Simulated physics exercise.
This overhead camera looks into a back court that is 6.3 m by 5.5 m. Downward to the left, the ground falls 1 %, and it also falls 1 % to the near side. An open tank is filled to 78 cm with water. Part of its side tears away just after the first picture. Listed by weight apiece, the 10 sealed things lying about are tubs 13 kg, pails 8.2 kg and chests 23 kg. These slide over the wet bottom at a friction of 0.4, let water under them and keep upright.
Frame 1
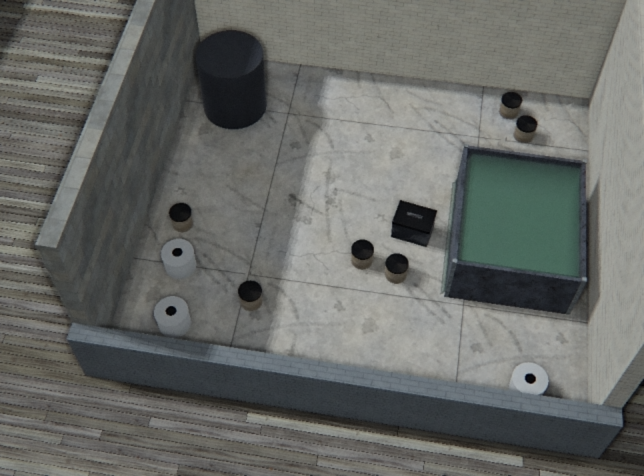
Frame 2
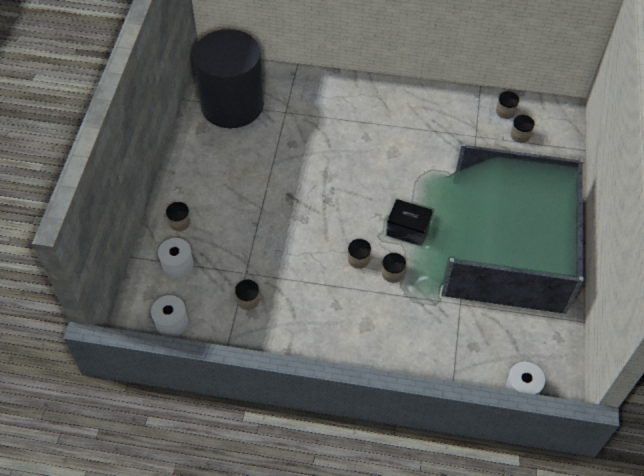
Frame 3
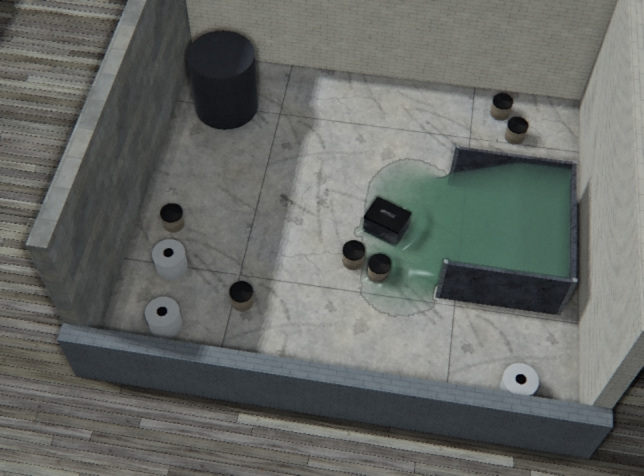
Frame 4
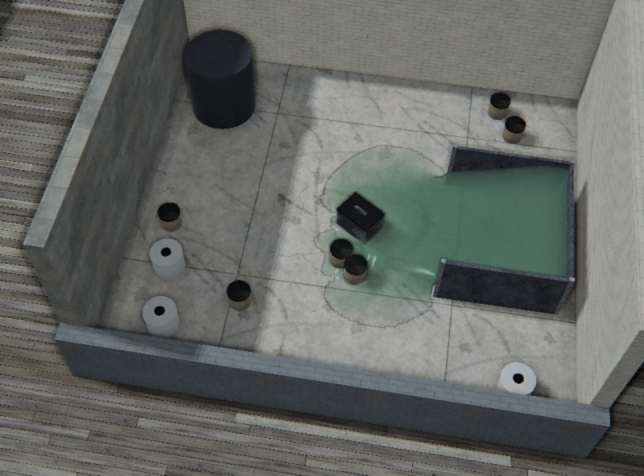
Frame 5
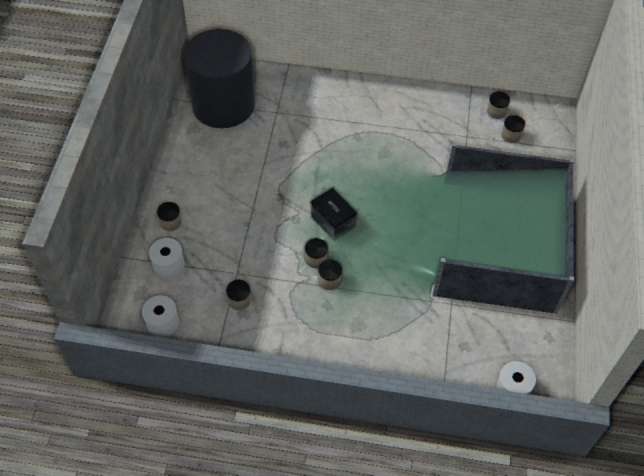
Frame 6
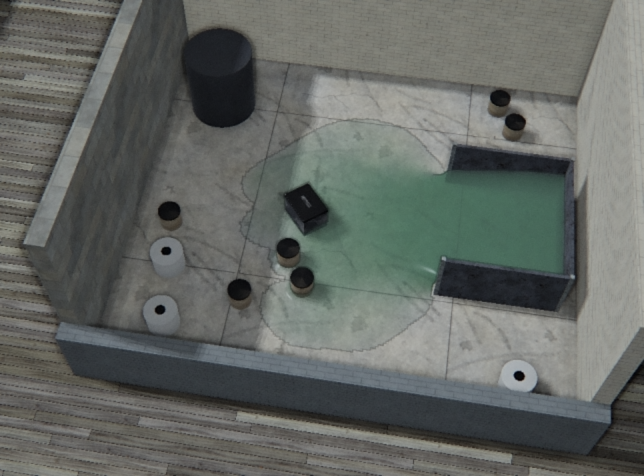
Green water pouring from an open tank's broken left side, spreading across a walled court and pushing a black box and two small pails leftward.
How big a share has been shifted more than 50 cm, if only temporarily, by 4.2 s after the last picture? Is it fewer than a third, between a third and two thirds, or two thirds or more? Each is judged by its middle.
Two thirds or a larger share of them move that far.
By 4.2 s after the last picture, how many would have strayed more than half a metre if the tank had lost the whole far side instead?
In that case 4 of them.
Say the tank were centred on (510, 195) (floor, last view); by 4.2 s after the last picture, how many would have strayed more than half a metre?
Result: 7 of them.
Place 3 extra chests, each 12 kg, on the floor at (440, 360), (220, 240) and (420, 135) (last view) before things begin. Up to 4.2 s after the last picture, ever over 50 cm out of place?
Well, in turn they are below that, above that and below that.
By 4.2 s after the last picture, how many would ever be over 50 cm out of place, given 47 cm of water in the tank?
6.
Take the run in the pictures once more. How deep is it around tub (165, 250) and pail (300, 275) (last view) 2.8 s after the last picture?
Close to 24 and 22 centimetres.
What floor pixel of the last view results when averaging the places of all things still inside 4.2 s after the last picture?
The centre is close to (329, 275).
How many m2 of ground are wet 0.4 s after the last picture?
My estimate is roughly 18 m2.
Then, 0.4 s after the last picture 3 of 10 are over 50 cm from their spots; 0 afloat.
Then, 1.5 s after the last picture 6 of 10 are over 50 cm from their spots; 7 afloat.
Then, 2.8 s after the last picture 5 of 10 are over 50 cm from their spots; 6 afloat.
Then, 4.2 s after the last picture 6 of 10 are over 50 cm from their spots, and 7 have been at some point; 7 afloat.
